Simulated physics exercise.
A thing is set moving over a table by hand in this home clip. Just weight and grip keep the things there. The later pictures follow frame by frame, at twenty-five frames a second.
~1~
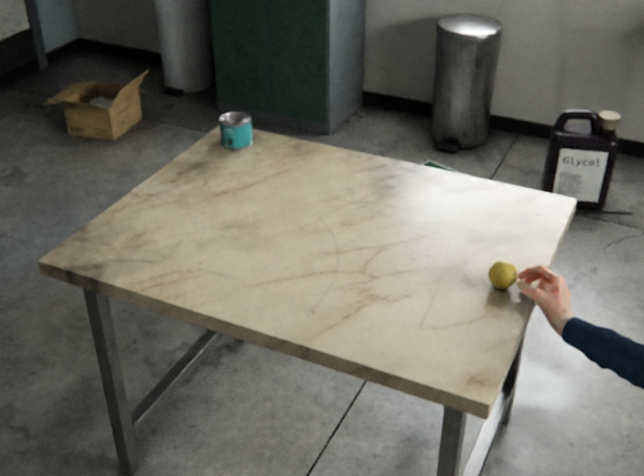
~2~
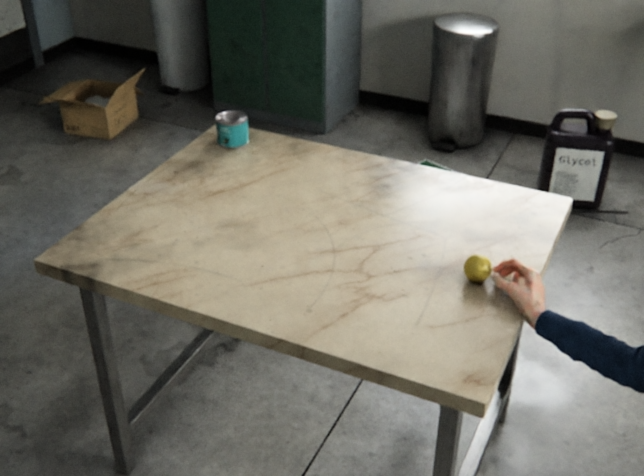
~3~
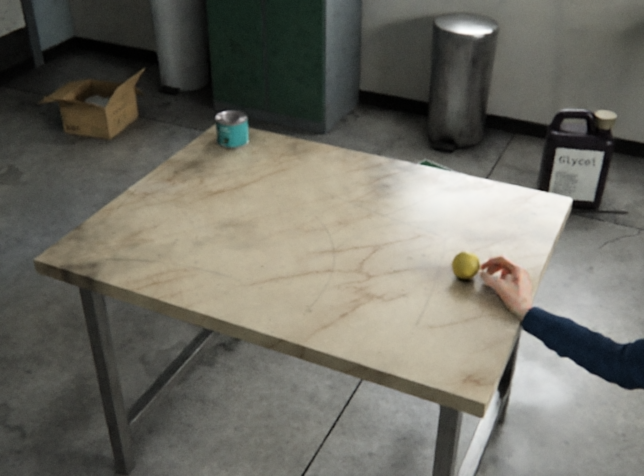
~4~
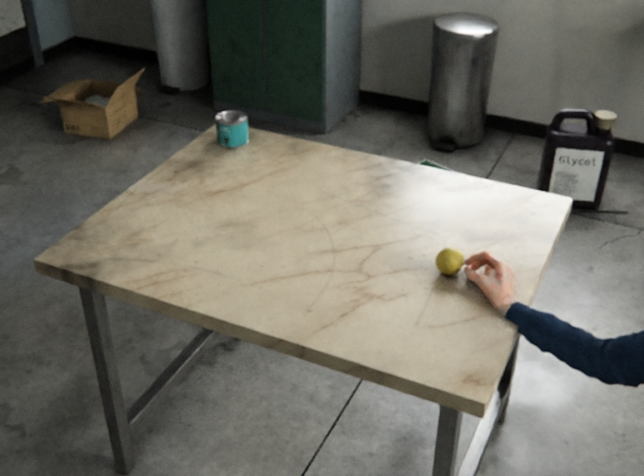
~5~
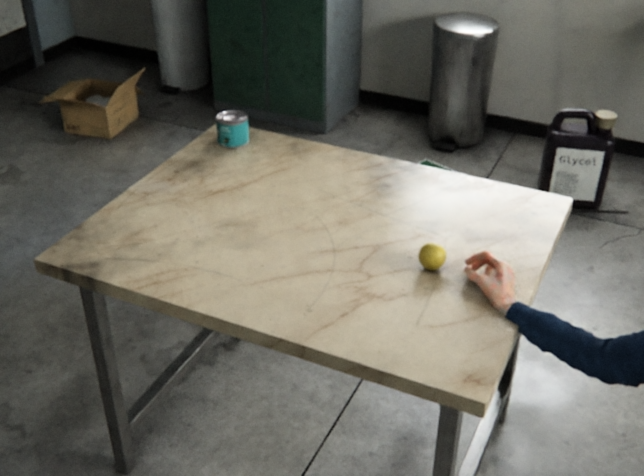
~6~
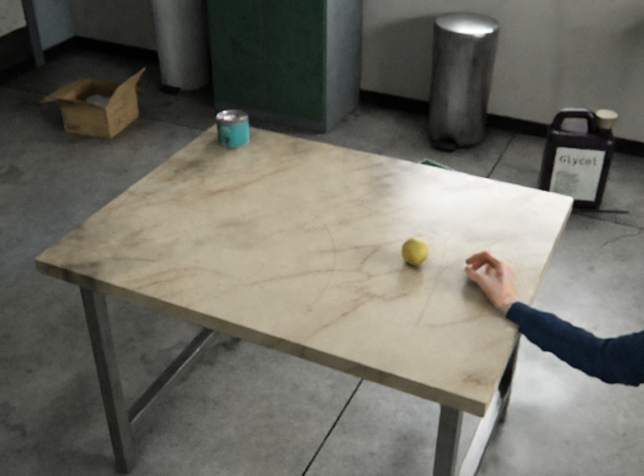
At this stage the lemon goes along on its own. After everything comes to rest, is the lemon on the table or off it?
Bet it clears the edge, honestly.
Then, 0.40 s on from there, yellow lemon shifted well along near (261, 212).
Then, 1.00 s on from there, yellow lemon now off the table.
In the end, off the table, yellow lemon.
